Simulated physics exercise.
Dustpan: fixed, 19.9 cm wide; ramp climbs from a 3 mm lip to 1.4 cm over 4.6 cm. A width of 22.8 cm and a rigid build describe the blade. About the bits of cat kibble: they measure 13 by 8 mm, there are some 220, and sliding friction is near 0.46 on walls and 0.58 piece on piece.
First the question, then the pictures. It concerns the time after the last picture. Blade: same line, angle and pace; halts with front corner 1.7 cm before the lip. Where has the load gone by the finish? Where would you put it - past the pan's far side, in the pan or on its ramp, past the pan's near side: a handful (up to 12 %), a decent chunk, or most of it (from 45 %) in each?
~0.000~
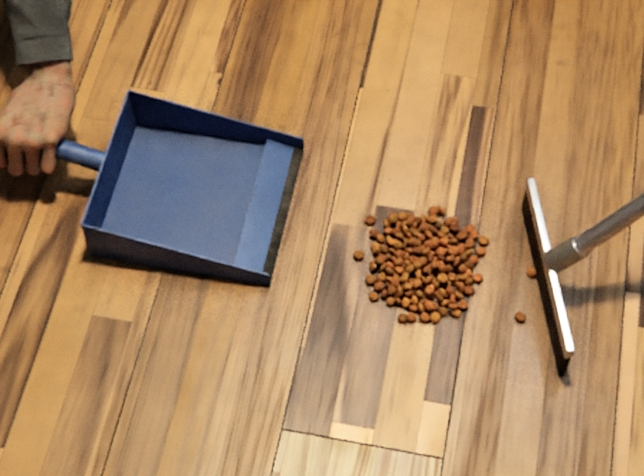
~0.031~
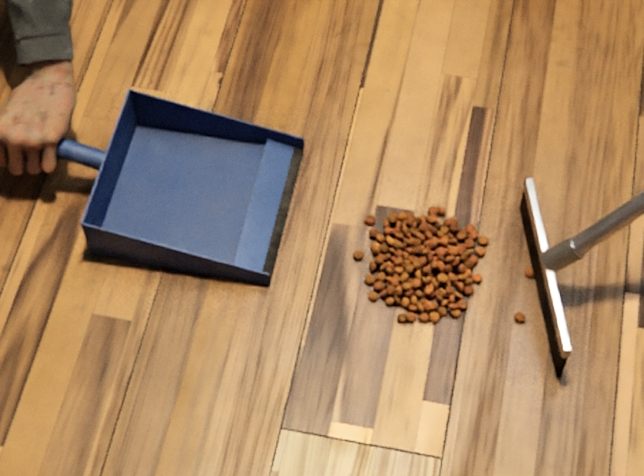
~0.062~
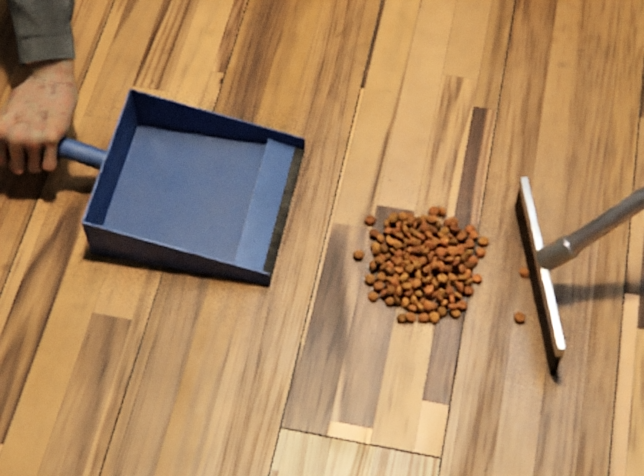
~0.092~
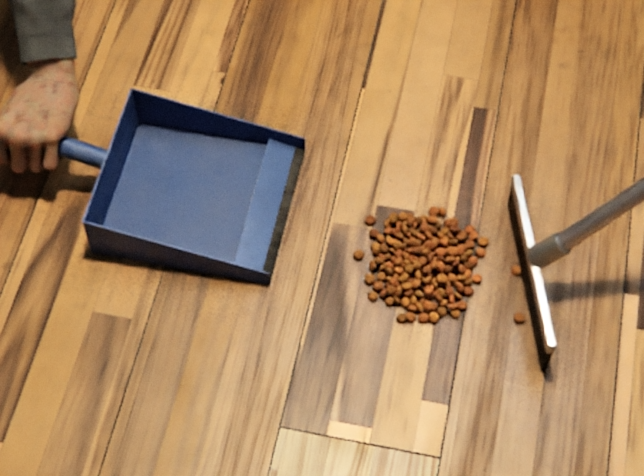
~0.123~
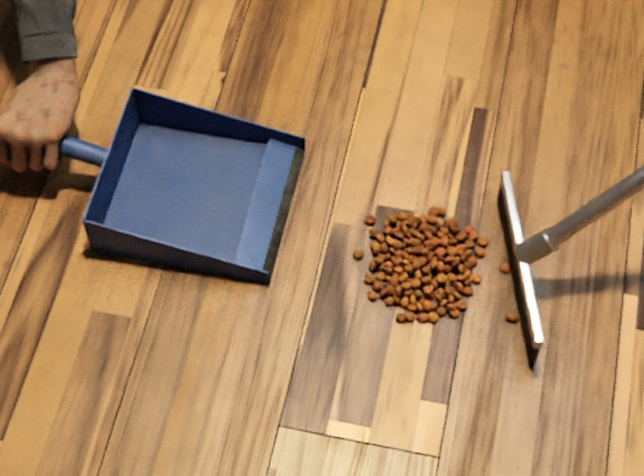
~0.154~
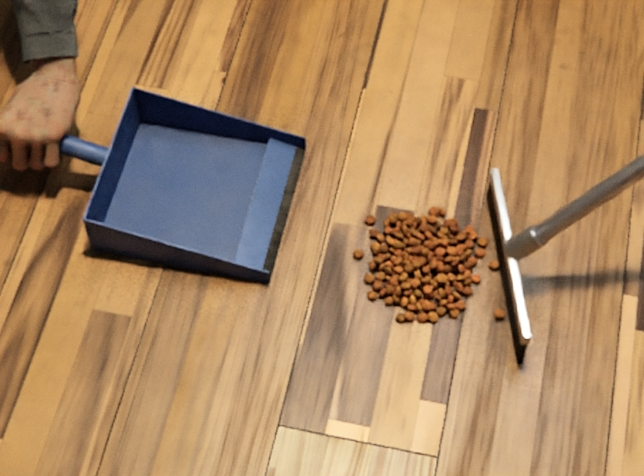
I'd say past the pan's far side: A handful, in the pan or on its ramp: A handful, past the pan's near side: A decent chunk.
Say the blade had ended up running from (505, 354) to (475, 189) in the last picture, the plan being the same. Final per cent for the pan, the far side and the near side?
You'd see pan at 25, far at 0 and near at 40.
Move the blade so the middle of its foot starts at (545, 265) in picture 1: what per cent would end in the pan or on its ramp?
About 5 per cent.
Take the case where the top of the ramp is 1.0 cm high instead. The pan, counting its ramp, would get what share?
I'd put it near 5 per cent, ramp counted.
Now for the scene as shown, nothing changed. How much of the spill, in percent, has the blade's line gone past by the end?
5 %.
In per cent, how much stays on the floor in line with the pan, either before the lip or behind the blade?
75 %.
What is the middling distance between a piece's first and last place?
I'd put it near 14 cm.
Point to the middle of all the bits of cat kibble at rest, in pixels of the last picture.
Estimated resting centre: Around (306, 241).
Then, at 0.41 s, middle of the blade 16 cm from the lip; 0 % over the lip, far side 0 %, near side 10 %.
After 0.58 s, middle of the blade 9 cm from the lip; 0 % over the lip, far side 0 %, near side 15 %.
Then, at 0.87 s, middle of the blade 5 cm from the lip; 5 % over the lip, far side 0 %, near side 20 %.
At rest (1.2 s), far side 0 %, pan 5 %, near side 20 %, in front of the lip or behind the blade 75 %.
